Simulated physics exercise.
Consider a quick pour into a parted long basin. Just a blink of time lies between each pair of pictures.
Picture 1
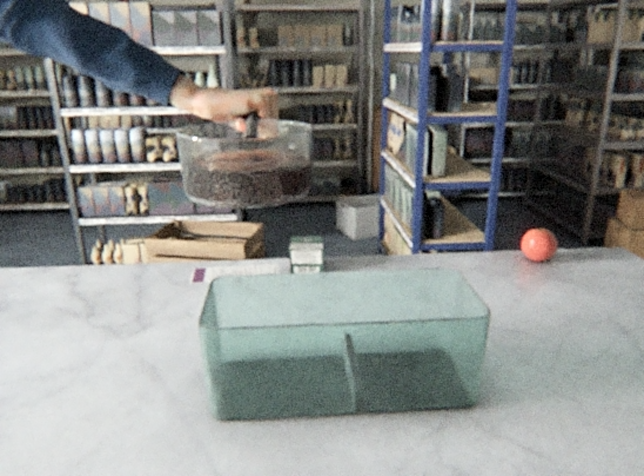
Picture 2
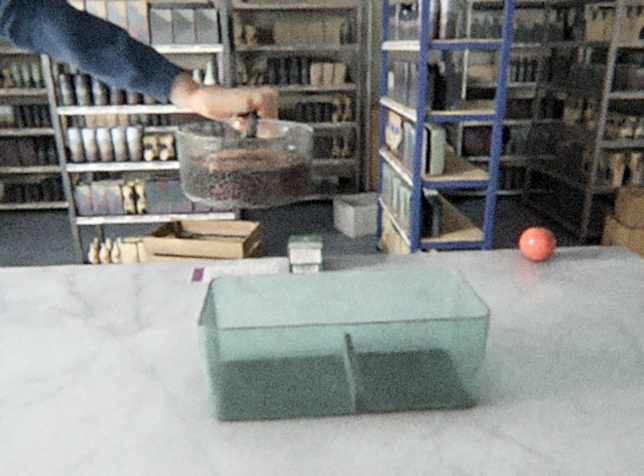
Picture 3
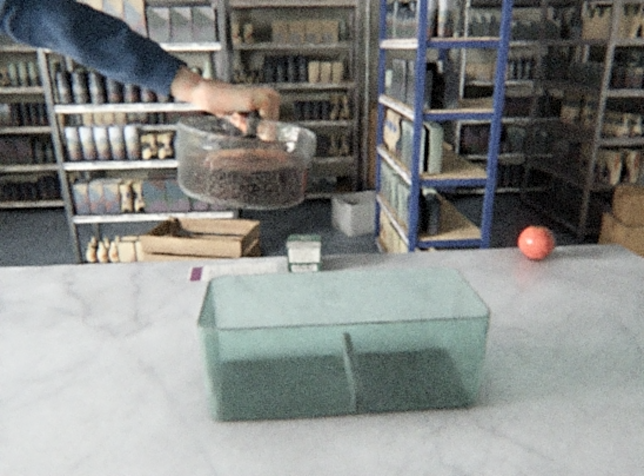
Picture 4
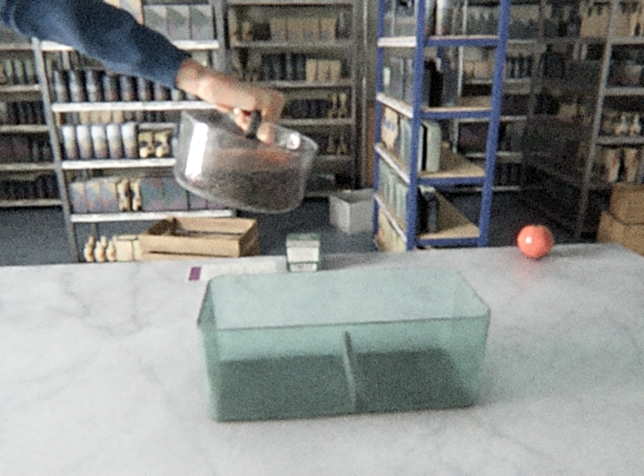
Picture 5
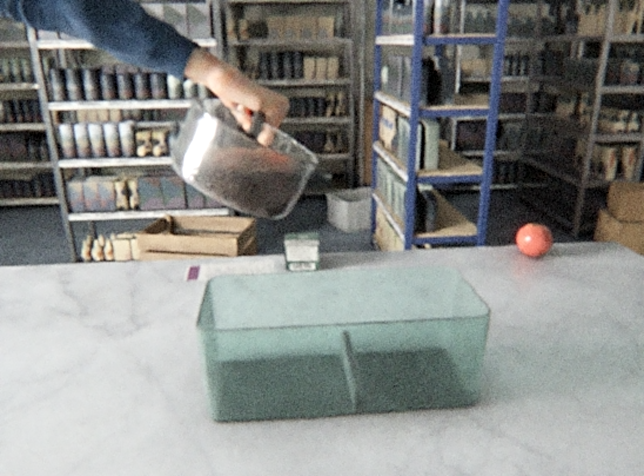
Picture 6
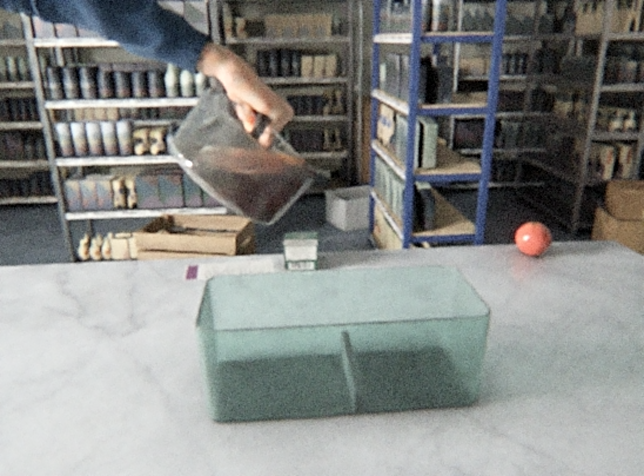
A hand in a dark blue sleeve held a clear round container of dark brown stuff above a divided green basin, then tilted it steeply to the right while the basin stayed still.
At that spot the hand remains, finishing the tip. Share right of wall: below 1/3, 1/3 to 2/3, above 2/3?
A third to two thirds.
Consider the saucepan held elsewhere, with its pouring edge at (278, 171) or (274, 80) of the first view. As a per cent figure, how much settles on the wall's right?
It would come to near 15 per cent, and then near 10 per cent.
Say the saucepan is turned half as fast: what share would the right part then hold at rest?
About 60 per cent.
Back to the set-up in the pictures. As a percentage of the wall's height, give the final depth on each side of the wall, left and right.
Left about 40, right about 40.
A moment on, the saucepan is tipped on its side and 25 per cent is still to pour, 6 is left of the wall and 13 right of it.
Next, the saucepan is tipped right over and 9 per cent is still to pour, 38 is left of the wall and 46 right of it.
Then the saucepan is tipped right over and 1 per cent is still to pour, 49 is left of the wall and 43 right of it.
Later the saucepan is tipped right over and 0 per cent is still to pour, 54 is left of the wall and 44 right of it.
Finally, 54 per cent lies left of the wall, 44 right of it and 2 outside.
